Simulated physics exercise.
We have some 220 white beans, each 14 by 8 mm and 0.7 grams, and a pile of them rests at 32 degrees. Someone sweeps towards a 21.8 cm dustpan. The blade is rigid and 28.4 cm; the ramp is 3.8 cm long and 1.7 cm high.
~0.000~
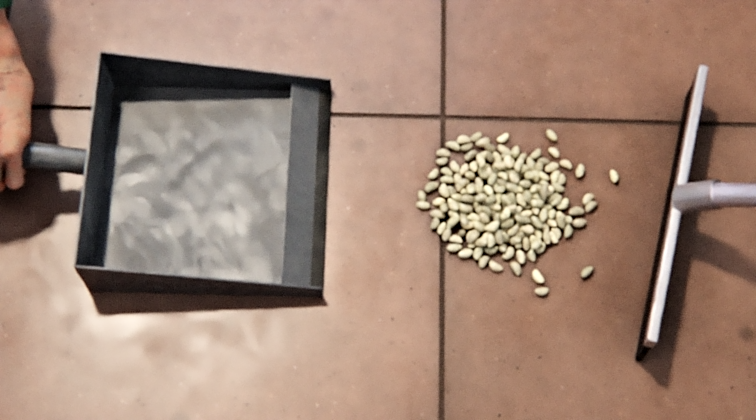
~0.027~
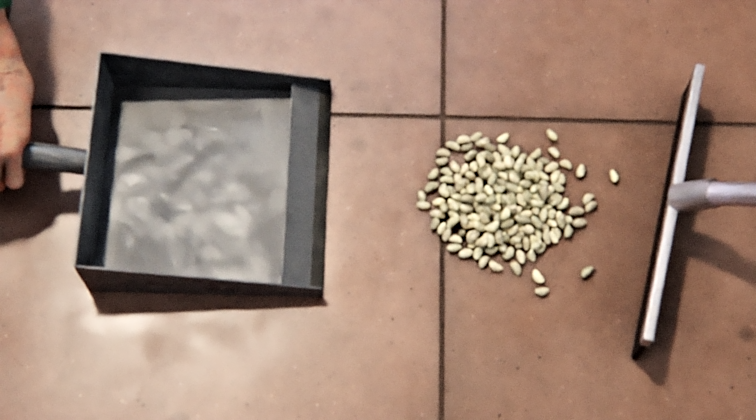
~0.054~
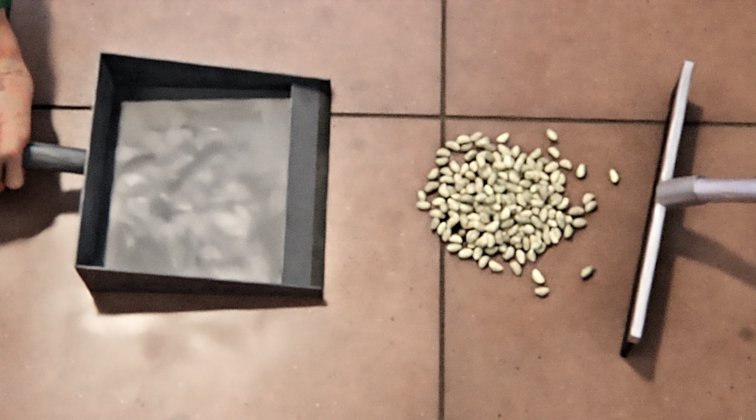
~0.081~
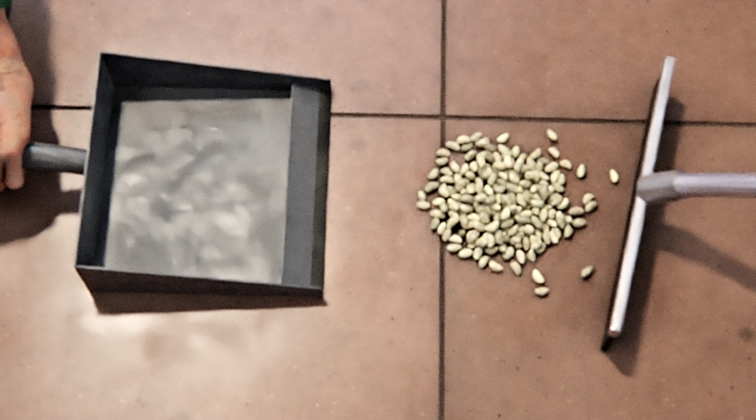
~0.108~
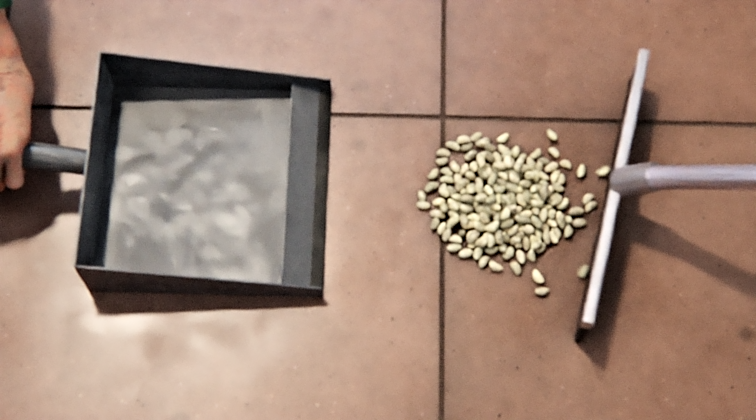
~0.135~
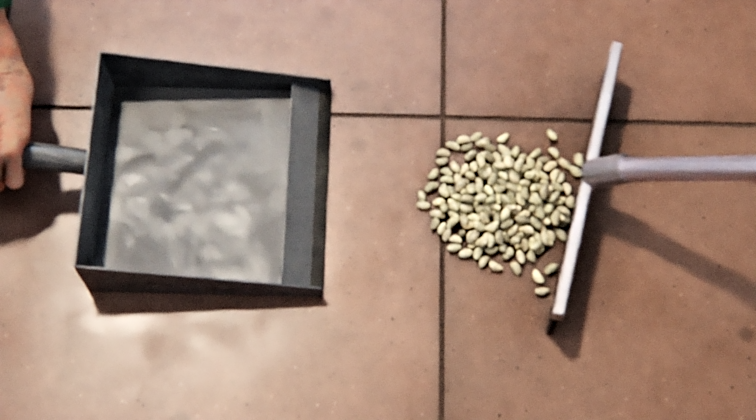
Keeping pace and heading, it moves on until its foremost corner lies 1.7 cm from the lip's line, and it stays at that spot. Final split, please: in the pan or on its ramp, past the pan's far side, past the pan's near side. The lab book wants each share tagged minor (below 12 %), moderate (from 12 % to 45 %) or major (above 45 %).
As I see it, pan: A moderate fraction. Far side: A moderate fraction. Near side: A tiny fraction.
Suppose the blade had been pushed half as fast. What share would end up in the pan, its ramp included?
Then some 20 in a hundred.
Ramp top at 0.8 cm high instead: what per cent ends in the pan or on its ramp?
Around 45 per cent.
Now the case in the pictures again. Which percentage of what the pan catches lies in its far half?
Some 70 per cent.
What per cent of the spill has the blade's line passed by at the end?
Roughly 0 in a hundred.
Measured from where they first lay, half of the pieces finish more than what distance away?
20 cm or thereabouts.
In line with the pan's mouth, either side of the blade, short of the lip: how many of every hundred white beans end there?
Close to 40 per cent of them end up there.
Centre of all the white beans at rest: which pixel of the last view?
Near (325, 147).
After 0.25 s, middle of the blade 13 cm from the lip; 0 % over the lip, far side 5 %, near side 0 %.
After 0.32 s, middle of the blade 7 cm from the lip; 0 % over the lip, far side 10 %, near side 0 %.
After 0.54 s, middle of the blade 5 cm from the lip; 35 % over the lip, far side 20 %, near side 0 %.
By 2.3 s all is still; pan 35 %, far side 20 %, near side 0 %, in front of the lip or behind the blade 40 %.
